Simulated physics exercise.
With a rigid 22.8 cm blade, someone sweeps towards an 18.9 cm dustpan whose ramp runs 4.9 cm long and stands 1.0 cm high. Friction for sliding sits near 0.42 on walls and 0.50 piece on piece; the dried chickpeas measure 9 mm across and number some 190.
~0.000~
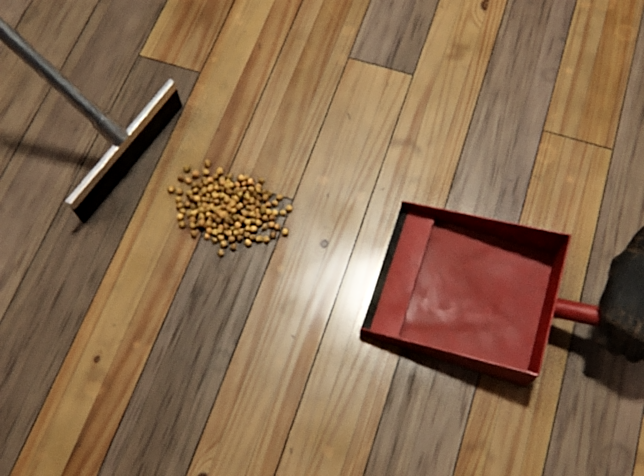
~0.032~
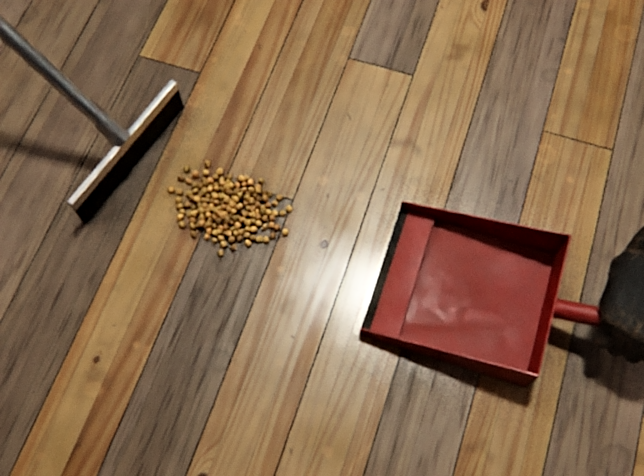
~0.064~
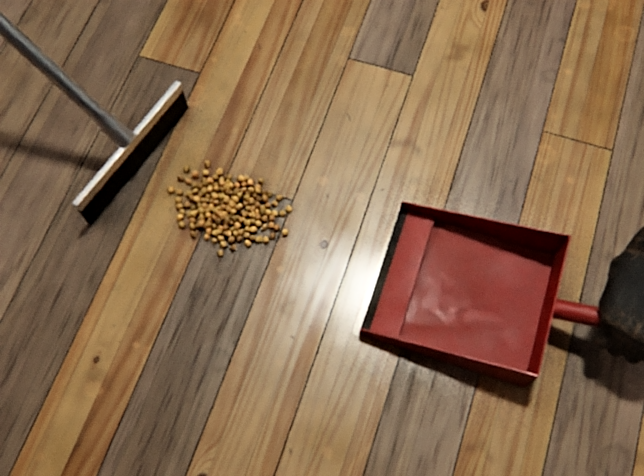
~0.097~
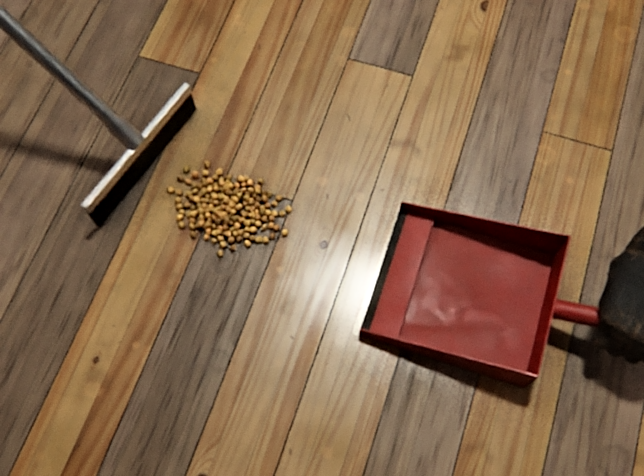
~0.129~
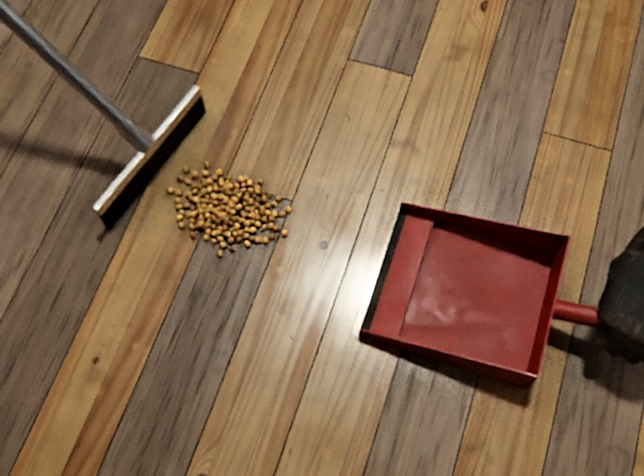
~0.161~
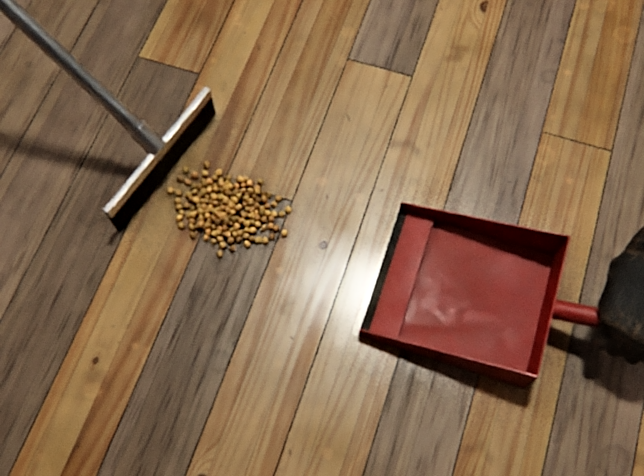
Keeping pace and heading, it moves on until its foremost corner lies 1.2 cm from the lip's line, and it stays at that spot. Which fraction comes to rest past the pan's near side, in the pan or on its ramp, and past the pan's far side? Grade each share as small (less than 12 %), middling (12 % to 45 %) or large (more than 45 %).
Near side - small, pan - small, far side - small.
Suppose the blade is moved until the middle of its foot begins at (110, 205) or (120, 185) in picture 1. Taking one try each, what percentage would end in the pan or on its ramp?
Close to 20 in a hundred, then close to 15 in a hundred.
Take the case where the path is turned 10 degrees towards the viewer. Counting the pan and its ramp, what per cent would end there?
Around 20 %.
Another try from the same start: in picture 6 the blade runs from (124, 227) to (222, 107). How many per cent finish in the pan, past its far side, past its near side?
Pan: 25, far side: 5, near side: 15.
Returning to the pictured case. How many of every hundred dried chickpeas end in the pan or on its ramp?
Roughly 5 per cent.
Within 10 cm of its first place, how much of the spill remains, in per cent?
About 15 percent.
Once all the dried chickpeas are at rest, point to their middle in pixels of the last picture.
After settling, the middle sits near (362, 260).
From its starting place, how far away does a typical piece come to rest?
It works out to roughly 20 cm.
After 0.46 s, middle of the blade 19 cm from the lip; 0 % over the lip, far side 5 %, near side 0 %.
After 0.66 s, middle of the blade 9 cm from the lip; 0 % over the lip, far side 5 %, near side 0 %.
After 0.97 s, middle of the blade 4 cm from the lip; 5 % over the lip, far side 10 %, near side 0 %.
By 1.4 s all is still; near side 0 %, pan 5 %, far side 10 %, in front of the lip or behind the blade 85 %.
